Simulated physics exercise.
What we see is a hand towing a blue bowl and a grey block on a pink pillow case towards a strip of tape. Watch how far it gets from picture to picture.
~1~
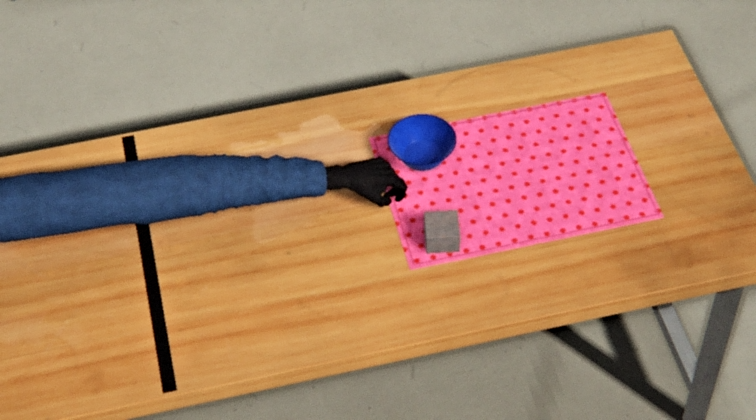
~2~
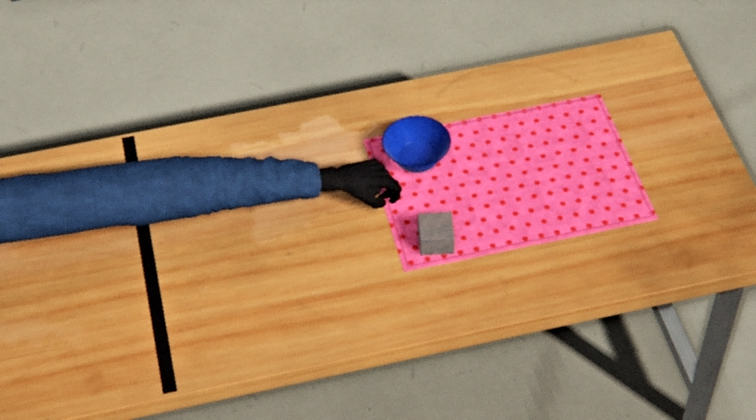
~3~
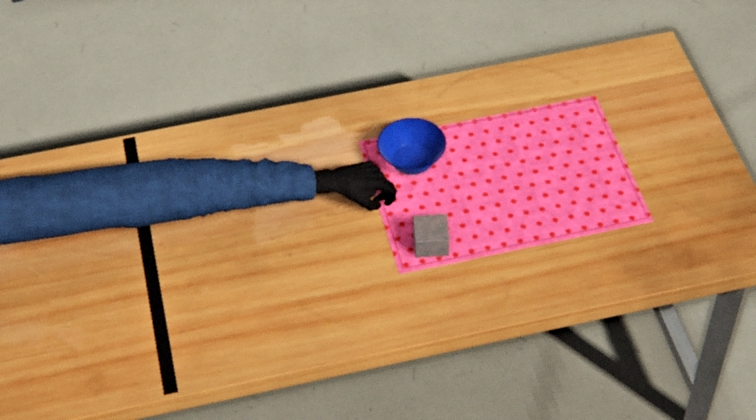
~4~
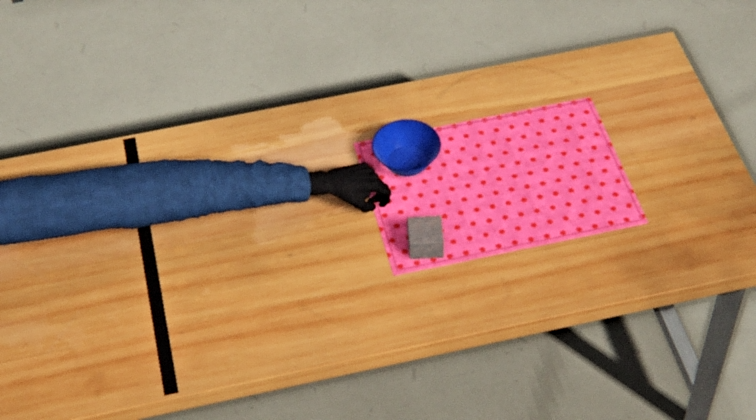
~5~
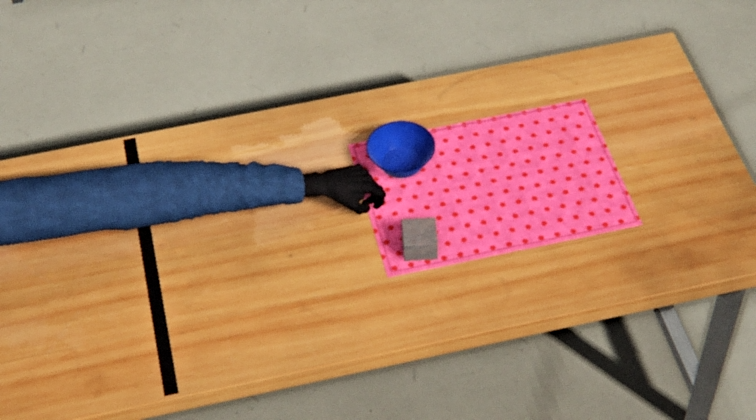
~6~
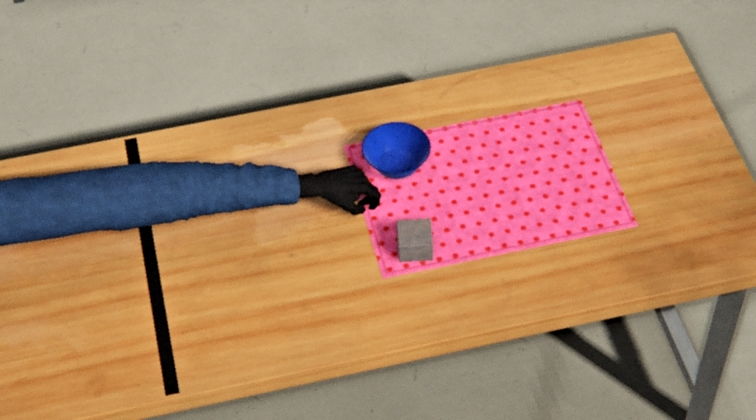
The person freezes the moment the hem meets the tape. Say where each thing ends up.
The blue bowl remains aboard, the grey block keeps its seat.
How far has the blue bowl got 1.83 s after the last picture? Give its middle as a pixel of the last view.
At about (190, 197).
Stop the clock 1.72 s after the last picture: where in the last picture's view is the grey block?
By then it is at (207, 283).
Then, 1.72 s after the last picture, hem short of the tape; blue bowl on the cloth near (199, 195); grey block on the cloth near (207, 283).
Then, 1.83 s after the last picture, hem at the tape; blue bowl on the cloth near (190, 197); grey block on the cloth near (198, 285).
At rest, hem at the tape; blue bowl on the cloth near (190, 197); grey block on the cloth near (198, 285). The blue bowl keeps its seat and the grey block stays on the cloth.
